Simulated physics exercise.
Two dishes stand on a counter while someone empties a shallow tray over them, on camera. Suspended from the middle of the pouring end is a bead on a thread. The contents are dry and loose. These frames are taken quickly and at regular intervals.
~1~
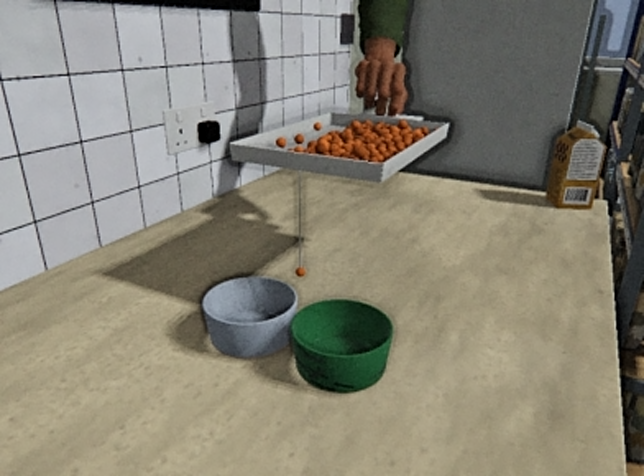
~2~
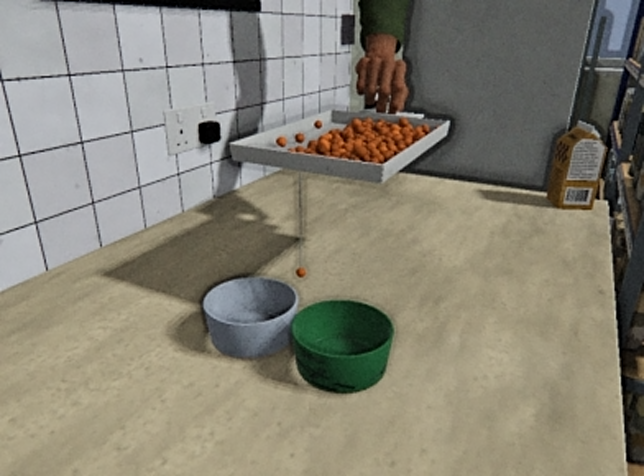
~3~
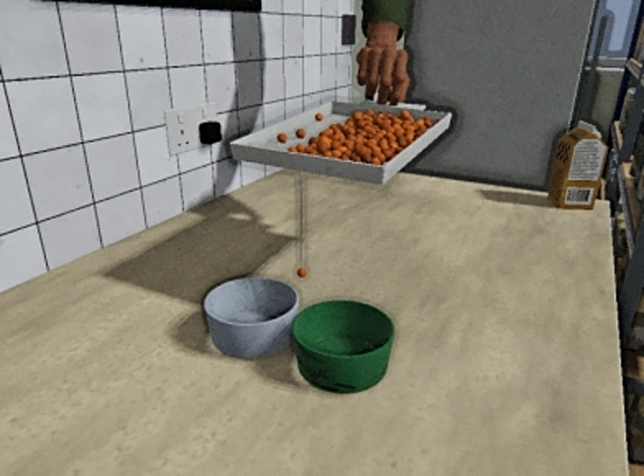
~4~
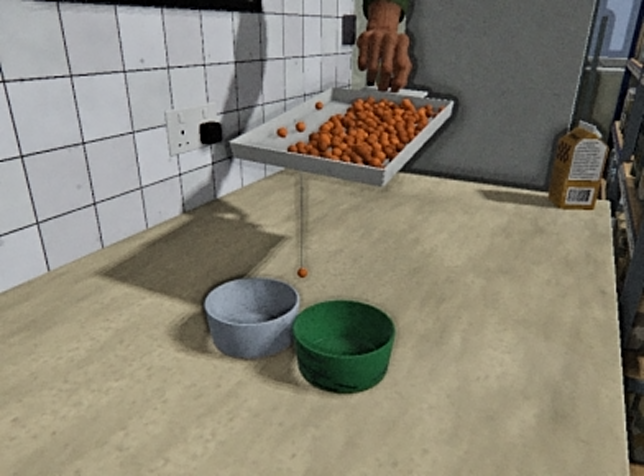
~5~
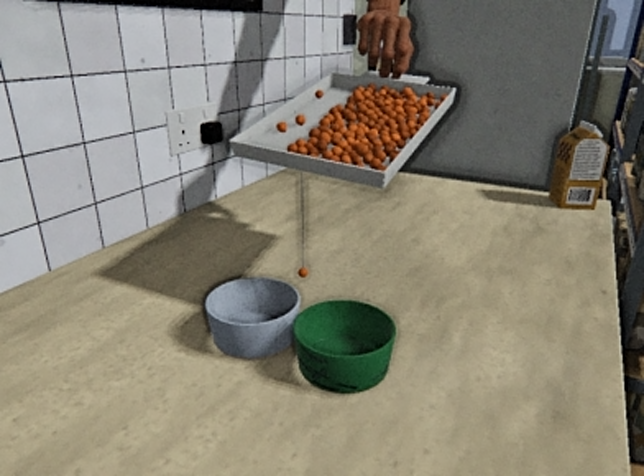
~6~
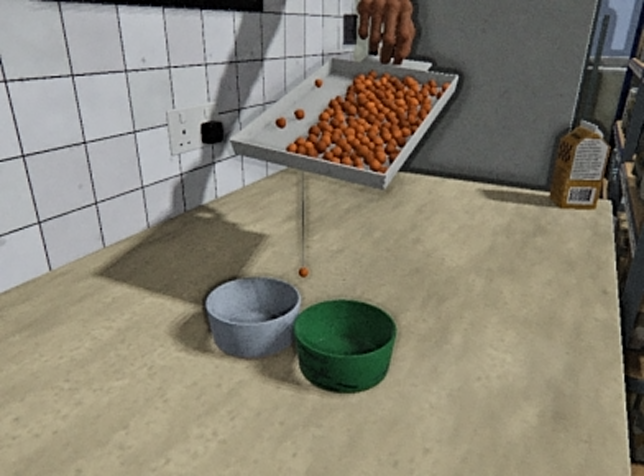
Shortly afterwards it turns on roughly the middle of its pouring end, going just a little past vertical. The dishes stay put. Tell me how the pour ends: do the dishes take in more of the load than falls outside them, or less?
They take in more than falls outside.
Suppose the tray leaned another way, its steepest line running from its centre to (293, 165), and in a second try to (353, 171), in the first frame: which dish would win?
Try 1: Left-side dish. Try 2: Right-side dish.
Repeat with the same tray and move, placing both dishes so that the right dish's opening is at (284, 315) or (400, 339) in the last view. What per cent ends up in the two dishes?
It comes to near 40 per cent the first time and near 70 per cent the second time.
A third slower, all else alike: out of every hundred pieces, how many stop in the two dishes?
Share: Roughly 80%.
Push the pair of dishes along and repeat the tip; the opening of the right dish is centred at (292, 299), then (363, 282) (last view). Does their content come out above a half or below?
Well, the minor share the first time and the minor share the second time.
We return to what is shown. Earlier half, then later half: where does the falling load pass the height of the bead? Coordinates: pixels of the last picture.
(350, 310) first, (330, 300) later.
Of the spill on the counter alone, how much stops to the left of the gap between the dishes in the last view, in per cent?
It works out to some 50 per cent.
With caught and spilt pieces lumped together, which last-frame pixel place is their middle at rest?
Near (340, 346), more or less.
Soon, tray tipped steeply; nearly all on the tray; a stray few in the air.
A while on, tray tipped right over; nearly all on the tray; a stray few in the right dish; a stray few outside both; a stray few in the air.
Towards the end, tray tipped past a quarter turn; about two thirds in the right dish; a small part in the left dish; a small part outside both; a stray few in the air.
Finally, tray tipped past a quarter turn; about two thirds in the right dish; a small part in the left dish; a small part outside both.
